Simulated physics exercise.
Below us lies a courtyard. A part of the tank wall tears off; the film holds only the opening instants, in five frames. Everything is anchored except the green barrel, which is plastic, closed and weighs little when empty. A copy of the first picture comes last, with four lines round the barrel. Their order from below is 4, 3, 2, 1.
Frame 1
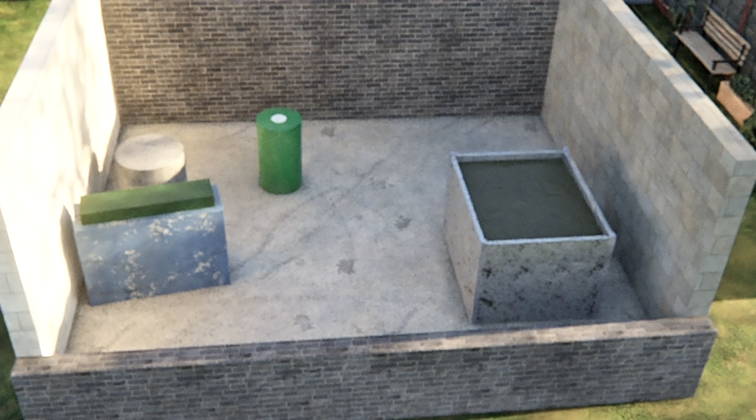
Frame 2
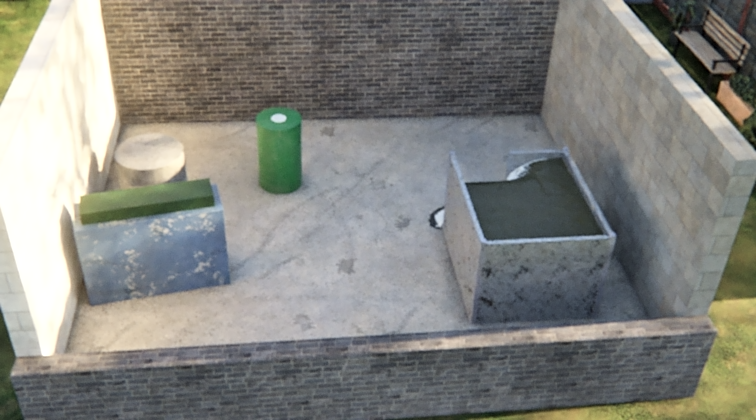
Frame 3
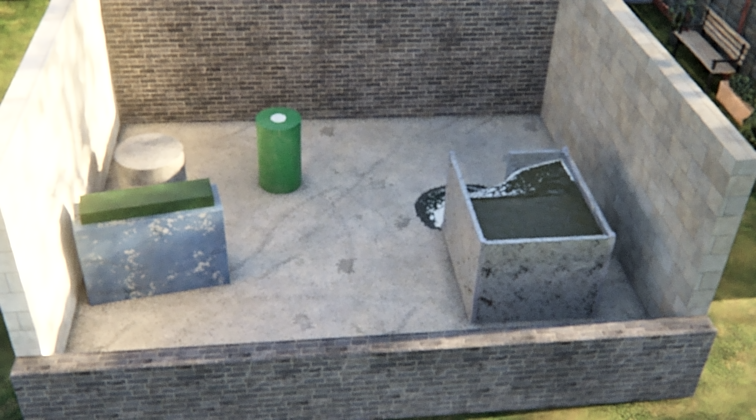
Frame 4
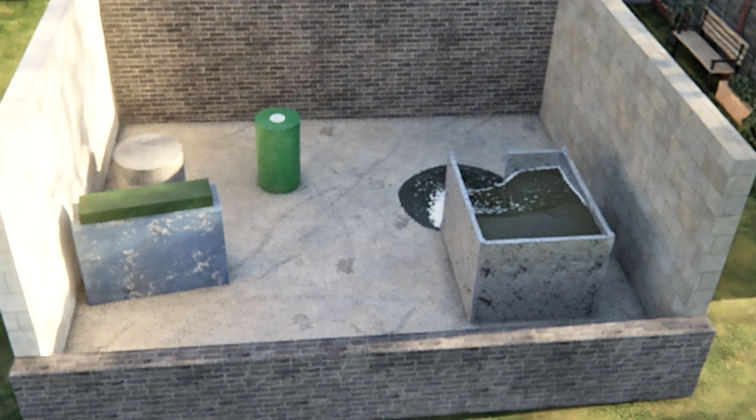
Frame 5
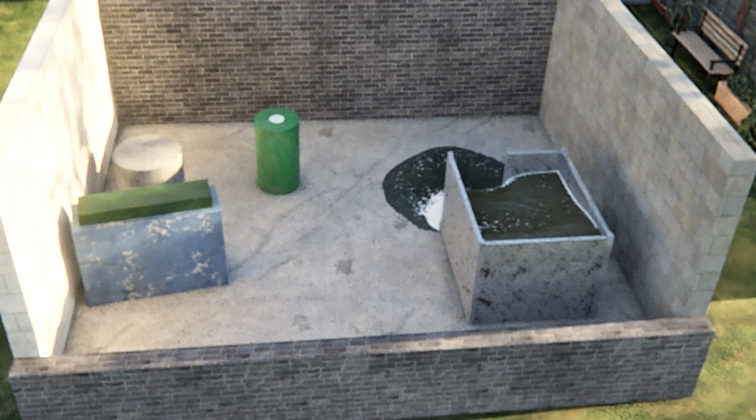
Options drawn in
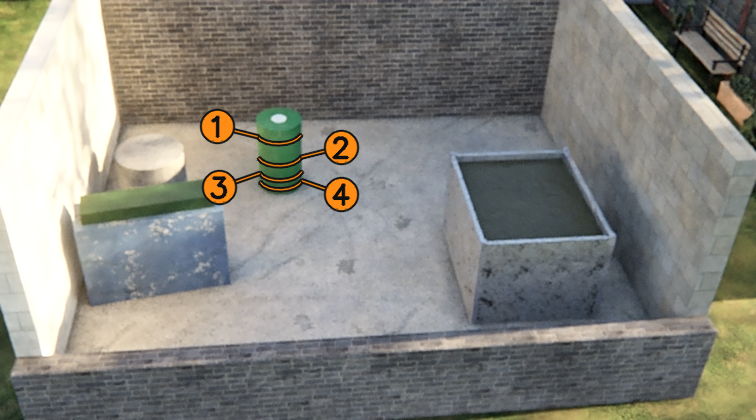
A walled courtyard with a pale concrete floor is seen from above, with grass and a wooden bench outside its walls. A green barrel stands near the back, a pale round block and a weathered blue block topped with green sit at left, and an open tank of dark liquid stands at right. Liquid pours from the tank's far left side, its level sinking there, and a dark, foam-flecked puddle spreads leftward as the view shifts very slightly.
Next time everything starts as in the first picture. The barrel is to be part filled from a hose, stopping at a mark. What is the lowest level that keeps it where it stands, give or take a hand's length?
The answer is mark 4.
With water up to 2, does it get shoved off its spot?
No, that is safe.
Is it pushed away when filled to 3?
No, not at all.
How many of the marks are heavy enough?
All of the four.
In orange, 1 at (279, 143); 2 at (280, 165); 3 at (281, 180); 4 at (281, 189); from the bottom up 4, 3, 2, 1.
With 1, it does not move.
With 2, it does not move.
With 3, it does not move.
With 4, it does not move.
